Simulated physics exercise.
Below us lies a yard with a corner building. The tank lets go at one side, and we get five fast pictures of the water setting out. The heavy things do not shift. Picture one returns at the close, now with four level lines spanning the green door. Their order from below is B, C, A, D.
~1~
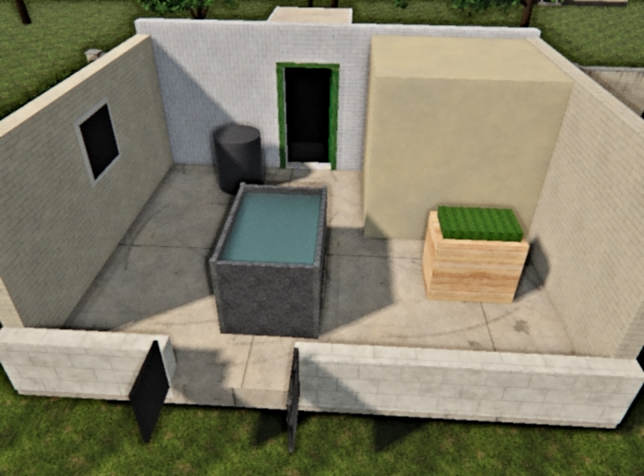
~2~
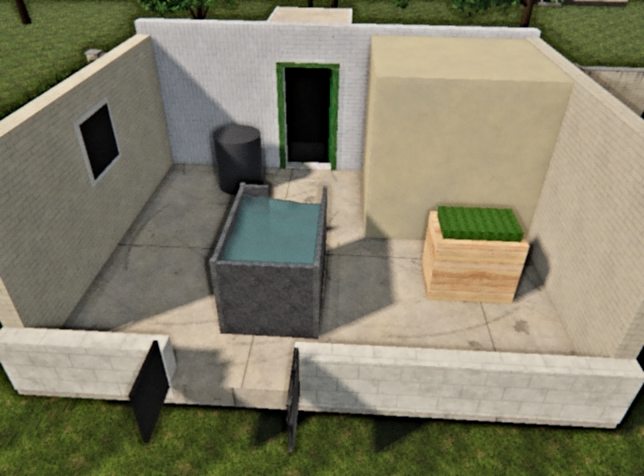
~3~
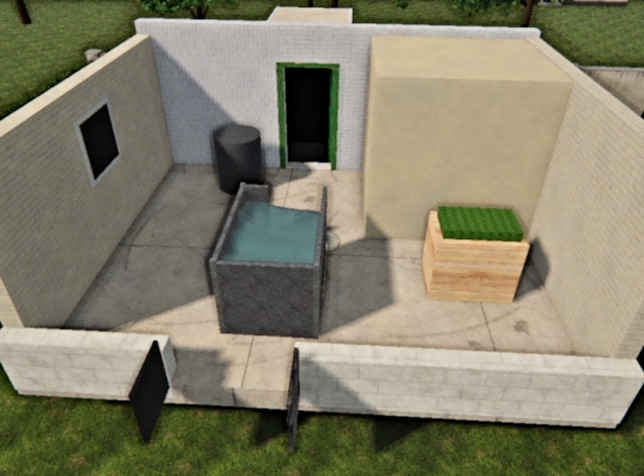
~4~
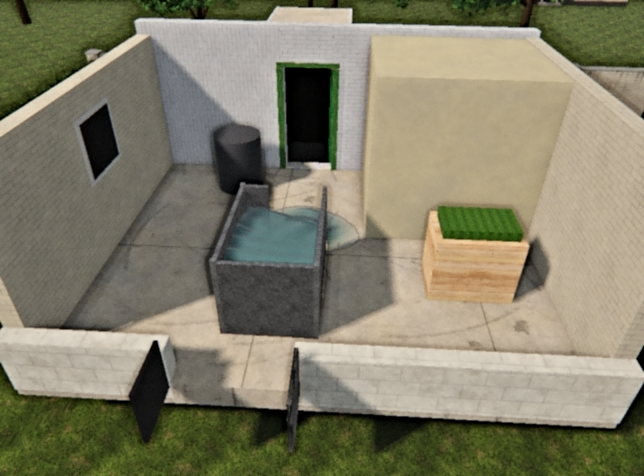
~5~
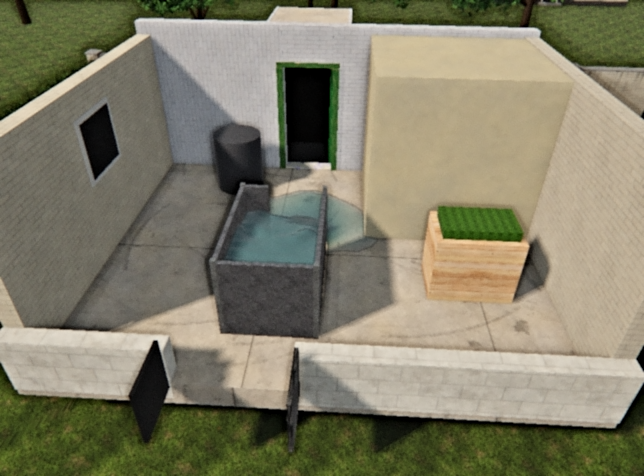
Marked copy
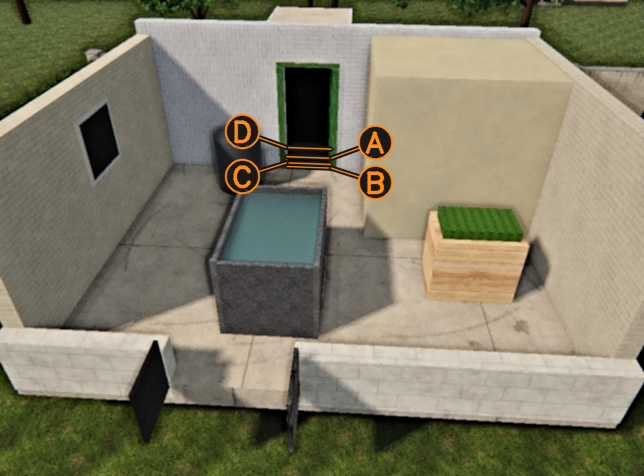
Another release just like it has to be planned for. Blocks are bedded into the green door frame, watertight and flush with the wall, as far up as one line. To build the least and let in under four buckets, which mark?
D will do.
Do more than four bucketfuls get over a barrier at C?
Yes.
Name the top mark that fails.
A it is.
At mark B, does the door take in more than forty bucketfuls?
Yes.
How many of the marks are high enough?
One.
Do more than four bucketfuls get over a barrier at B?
Yes, it does.
On the marked copy, A at (308, 157); B at (308, 167); C at (308, 163); D at (308, 148); from the bottom up B, C, A, D.
Choosing A, about 10 bucketfuls get in.
Choosing B, dozens of bucketfuls pour in.
Choosing C, dozens of bucketfuls pour in.
Choosing D, a splash gets over, under a bucket.
